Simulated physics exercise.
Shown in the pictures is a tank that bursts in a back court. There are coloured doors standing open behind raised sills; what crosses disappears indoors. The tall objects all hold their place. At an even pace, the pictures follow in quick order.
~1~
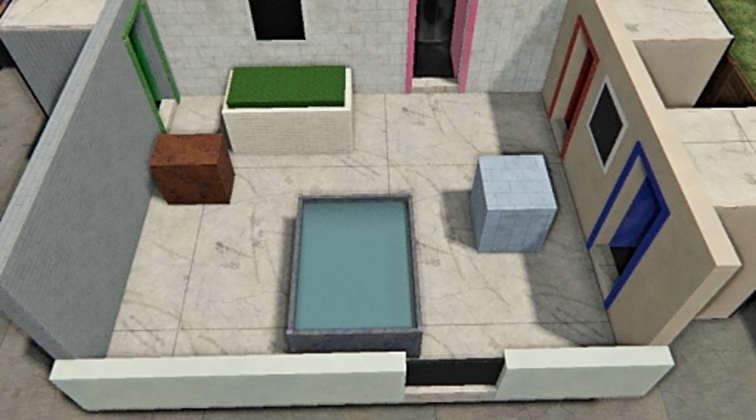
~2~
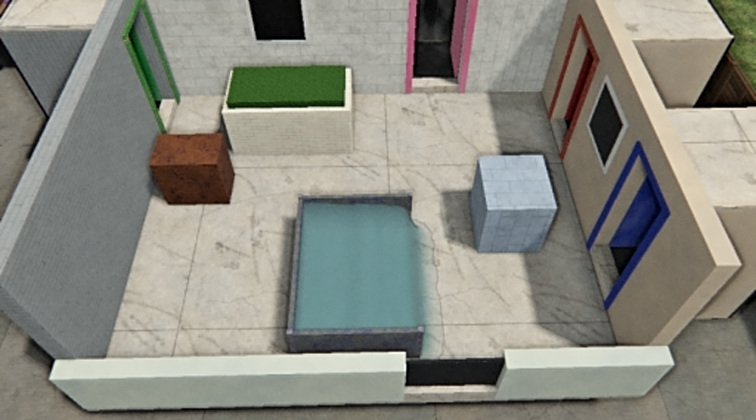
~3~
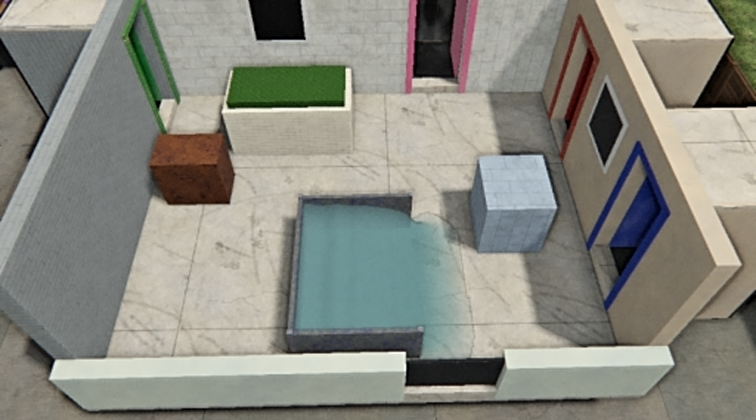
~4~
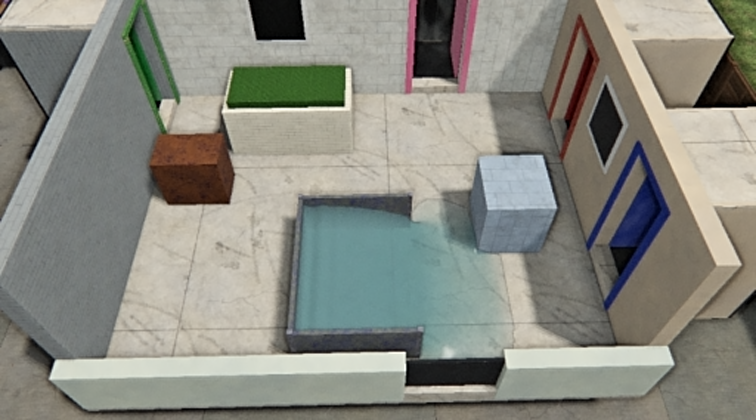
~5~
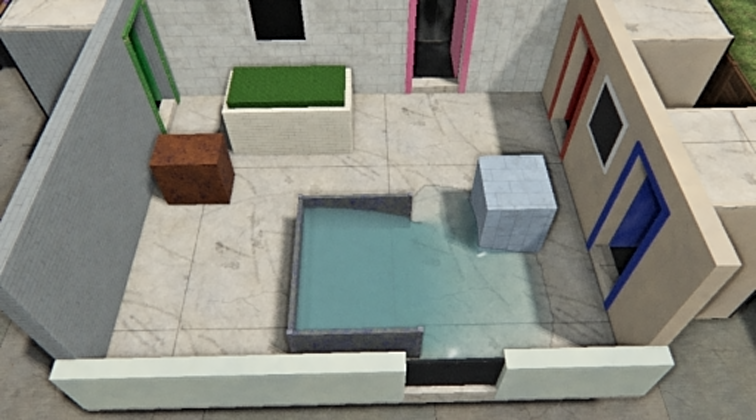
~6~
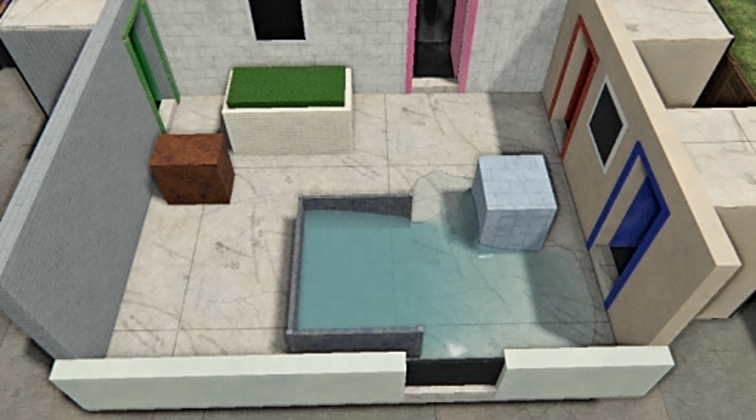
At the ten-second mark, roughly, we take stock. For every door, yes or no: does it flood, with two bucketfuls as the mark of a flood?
Red door: Yes, blue door: Yes, pink door: No, green door: No.
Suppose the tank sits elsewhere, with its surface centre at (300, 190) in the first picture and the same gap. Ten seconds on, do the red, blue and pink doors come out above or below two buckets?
Lab note - red door breaks the limit; blue door remains within bounds; pink door remains within bounds.
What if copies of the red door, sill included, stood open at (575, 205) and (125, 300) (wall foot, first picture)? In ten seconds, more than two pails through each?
Log: Door one beats the mark; door two misses the mark.
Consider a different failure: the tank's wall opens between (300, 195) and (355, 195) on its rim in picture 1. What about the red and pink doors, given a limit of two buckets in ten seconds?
Note - red door: Past the mark, pink door: Short of the mark.
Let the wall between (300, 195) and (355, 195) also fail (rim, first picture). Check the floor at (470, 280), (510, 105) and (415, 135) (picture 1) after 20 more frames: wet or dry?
Unwetted, submerged, submerged.
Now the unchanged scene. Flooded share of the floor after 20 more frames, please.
Roughly 55 percent.
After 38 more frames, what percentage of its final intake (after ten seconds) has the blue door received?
The figure is near 100 per cent.
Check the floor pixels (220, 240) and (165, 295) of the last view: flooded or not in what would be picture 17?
Not wet, not wet.
A moment on, water covers 30 % of the floor; the red door not reached, the blue door far over two buckets in, the pink door not reached, the green door not reached.
Next, water covers 45 % of the floor; the red door not reached, the blue door far over two buckets in, the pink door wet at the sill, nothing in, the green door not reached.
Then, water covers 55 % of the floor; the red door wet at the sill, nothing in, the blue door far over two buckets in, the pink door wet at the sill, nothing in, the green door not reached.
Later, water covers 65 % of the floor; the red door under two buckets in, the blue door far over two buckets in, the pink door under two buckets in, the green door wet at the sill, nothing in.
In the end, water covers 90 % of the floor; the red door over two buckets in, the blue door far over two buckets in, the pink door under two buckets in, the green door wet at the sill, nothing in.
